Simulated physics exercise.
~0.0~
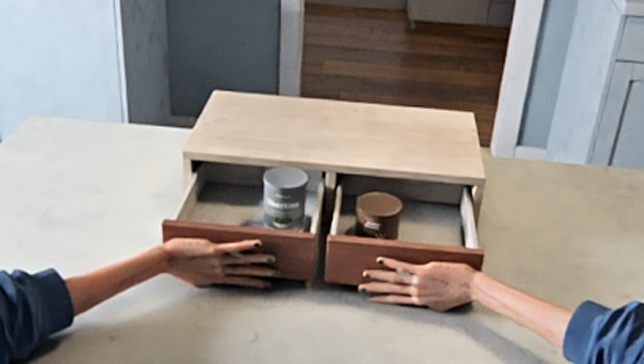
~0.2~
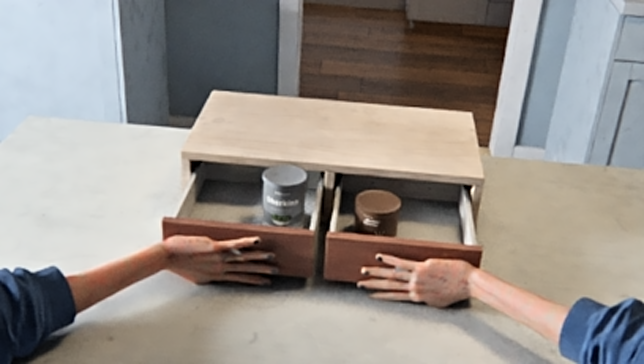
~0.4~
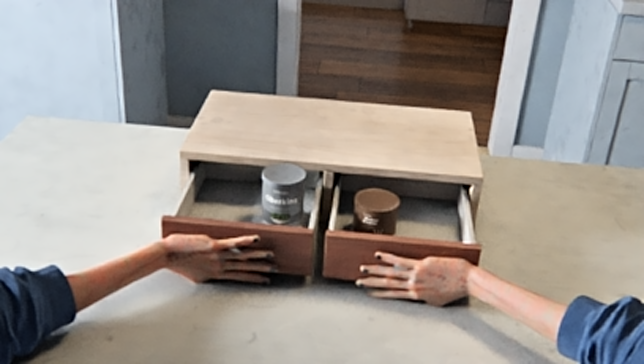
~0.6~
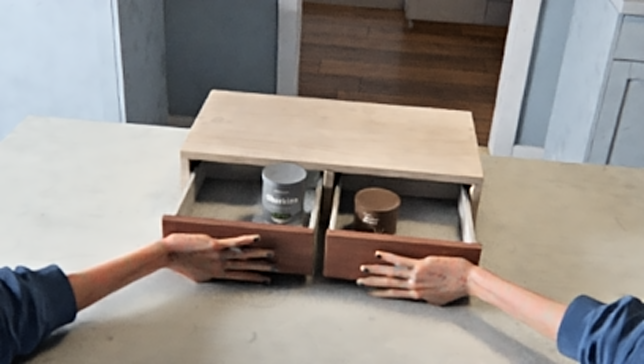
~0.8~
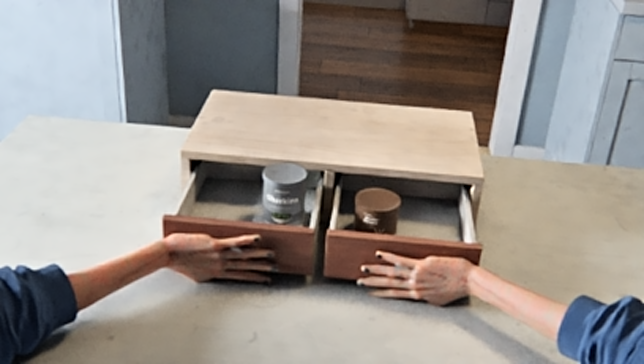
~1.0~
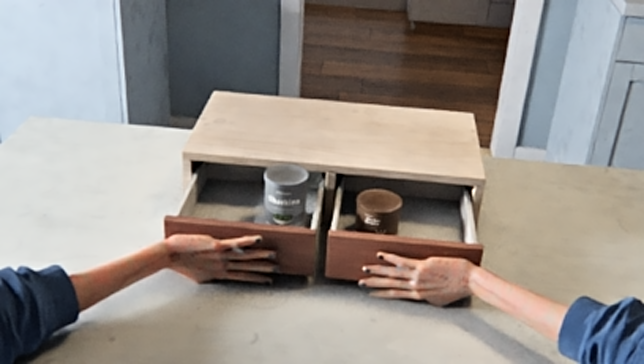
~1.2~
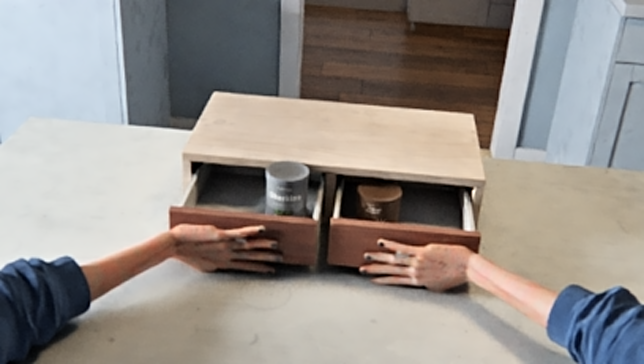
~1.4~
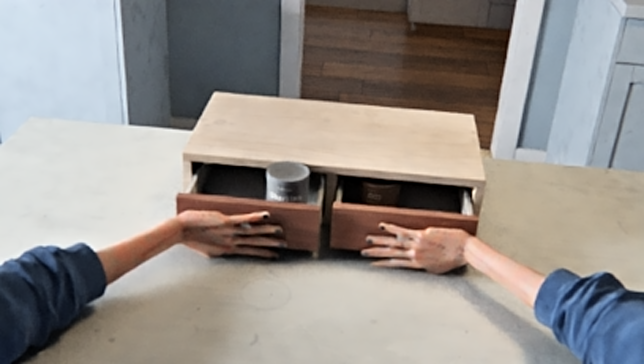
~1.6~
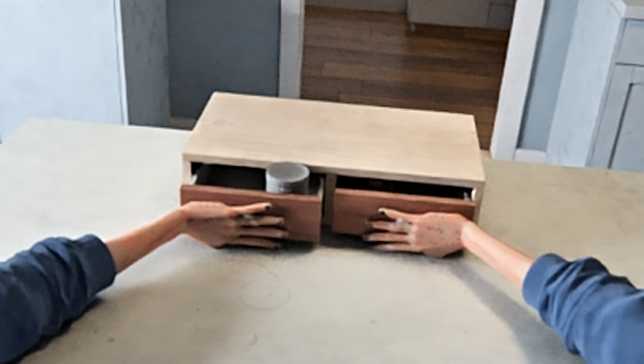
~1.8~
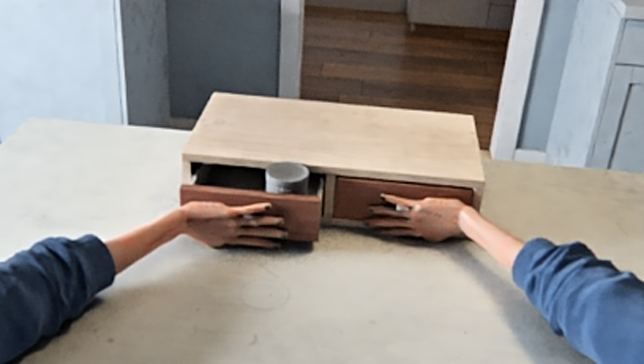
At first, a small wooden chest sits on a pale tabletop with its two drawers pulled out, a grey tin in the left one and a brown tin in the right. Two hands in blue sleeves rest against the reddish-brown drawer fronts, and for a while nothing shifts. Then the hands push, and both drawers slide in together, carrying the tins toward the chest. Past halfway, the left drawer slows and stops, its grey tin still showing above the front. The right drawer keeps going until it shuts flush, hiding the brown tin, while the left stays ajar.
